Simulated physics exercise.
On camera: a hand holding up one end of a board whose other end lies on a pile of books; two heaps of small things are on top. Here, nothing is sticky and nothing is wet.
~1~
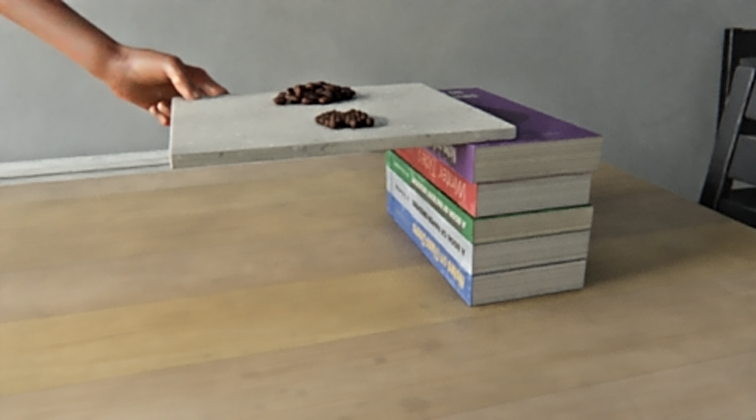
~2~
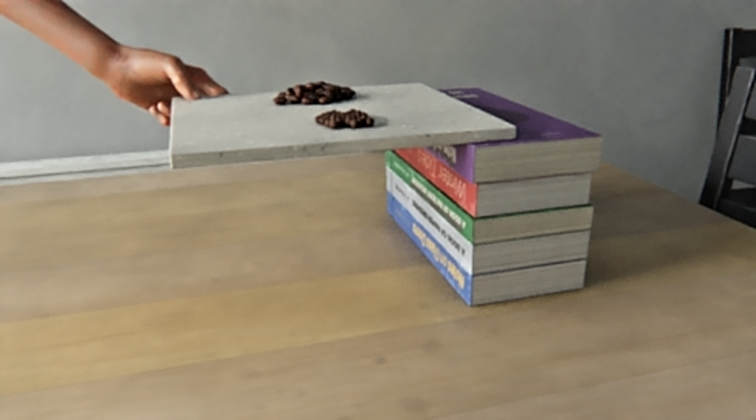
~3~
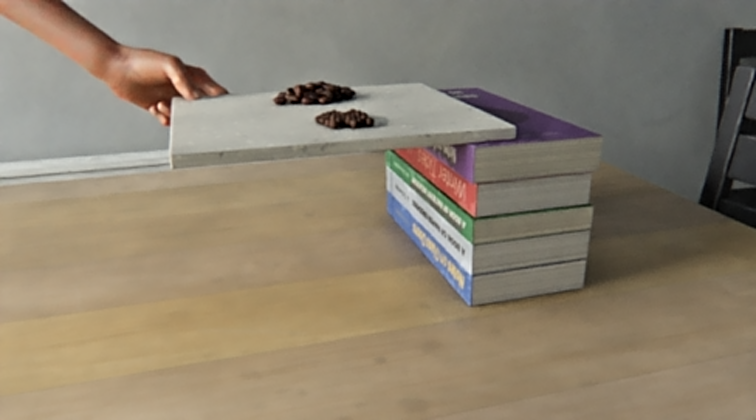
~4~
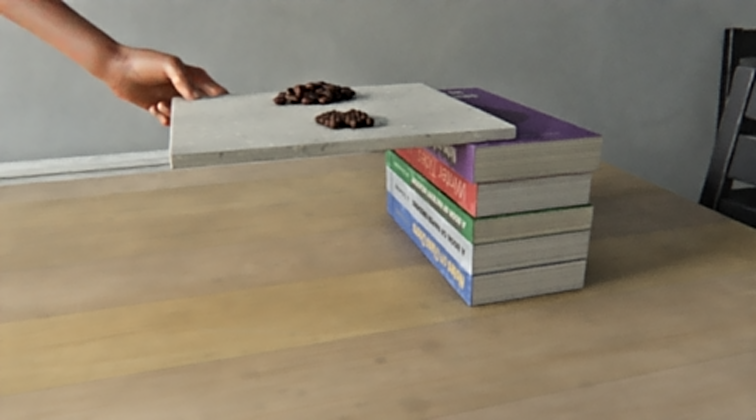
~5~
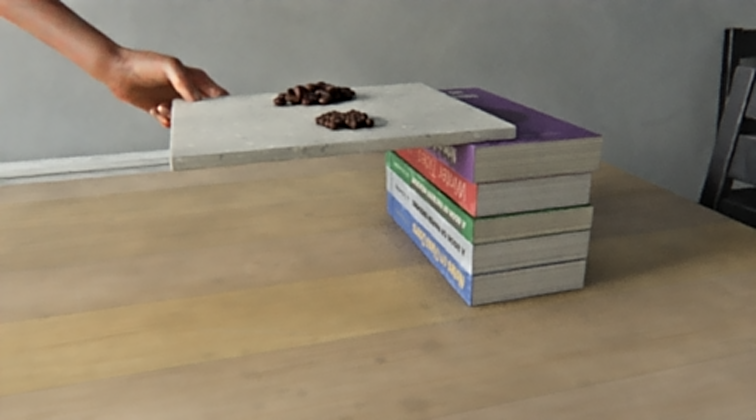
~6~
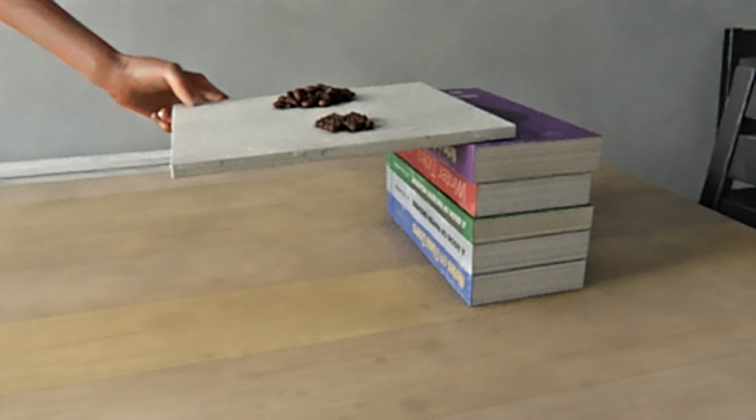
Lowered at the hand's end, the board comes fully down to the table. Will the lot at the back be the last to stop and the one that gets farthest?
No, the front one does.
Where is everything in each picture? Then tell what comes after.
In the first frame, held end of the board (183, 158), level; book pile (475, 127), tall, over half the board's length; front lot (349, 118), some allspice berries; back lot (314, 96), some flat chocolate drops.
In the second frame, held end of the board (183, 158), level; back lot (314, 96).
In the third frame, held end of the board (183, 158), level; front lot (349, 118).
In the fourth frame, held end of the board (183, 158), level; back lot (314, 96).
In the fifth frame, held end of the board (184, 160), level; front lot (349, 119).
In the sixth frame, held end of the board (184, 167), down by 2°; book pile (475, 127); front lot (349, 122), not moving; back lot (314, 99), not moving.
Then, 0.40 s later than the last frame, board sloping at 12°; front lot every one still on the board; back lot every one still on the board.
Then, 0.90 s later than the last frame, board sloping at 27°; front lot mostly less than half a board's length out; back lot every one still on the board.
Then, 1.44 s later than the last frame, board resting at 39°; front lot mostly up to a board's length out; back lot mostly at the foot of the board.
When it is over, board resting at 39°; front lot mostly up to a board's length out; back lot mostly at the foot of the board; the front lot has gone farther.
